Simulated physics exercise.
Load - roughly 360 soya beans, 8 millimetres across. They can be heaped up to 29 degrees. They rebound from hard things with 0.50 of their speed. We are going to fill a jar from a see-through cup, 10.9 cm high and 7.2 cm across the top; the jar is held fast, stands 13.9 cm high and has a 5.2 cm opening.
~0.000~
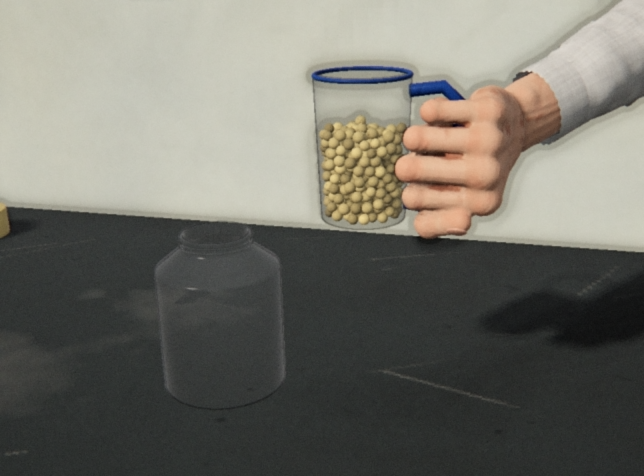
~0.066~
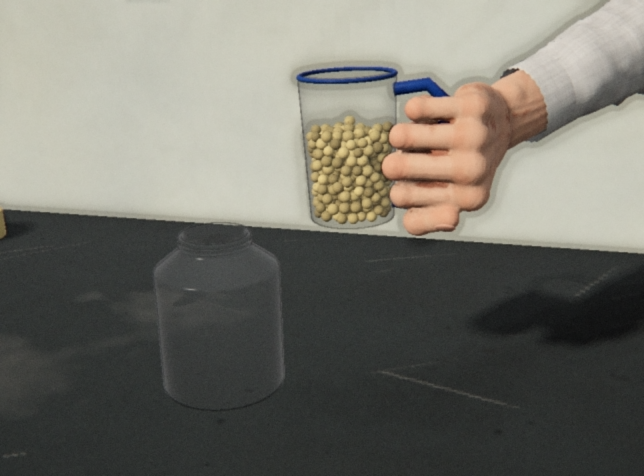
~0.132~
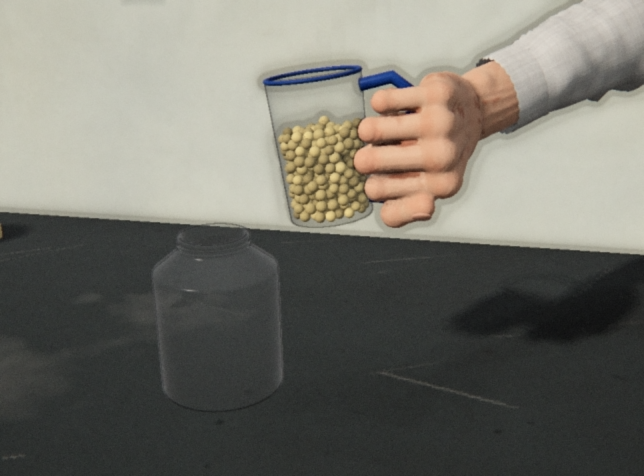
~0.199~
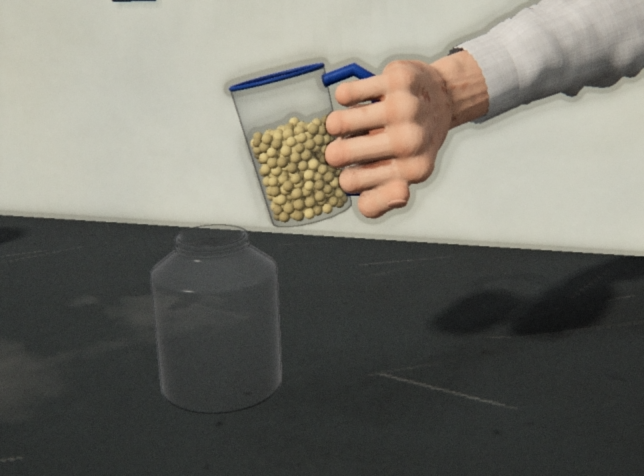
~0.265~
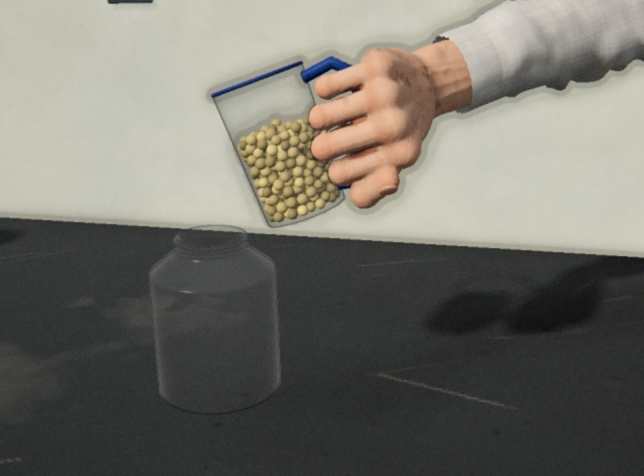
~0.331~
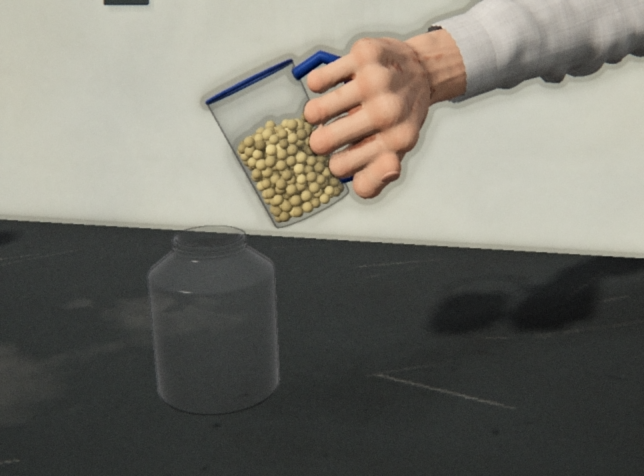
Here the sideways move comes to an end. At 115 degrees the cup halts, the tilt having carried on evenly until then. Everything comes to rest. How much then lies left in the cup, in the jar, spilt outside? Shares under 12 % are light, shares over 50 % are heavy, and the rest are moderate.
Left in the cup: A small fraction. Jar: Upwards of half. Spilt outside: A small fraction.
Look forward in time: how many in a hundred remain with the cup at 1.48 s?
About 35 percent of the load.
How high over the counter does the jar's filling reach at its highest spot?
I'd put it near 5.0 centimetres.
After 0.78 s, tilt 68 degrees; the cup holds 100 %, the jar 0 %.
Then, at 1.08 s, tilt 97 degrees; the cup holds 100 %, the jar 0 %.
After 1.48 s, tilt 115 degrees; the cup holds 35 %, the jar 50 %.
At rest (2.5 s), still above 0 %, jar 100 %, spilt 0 %.
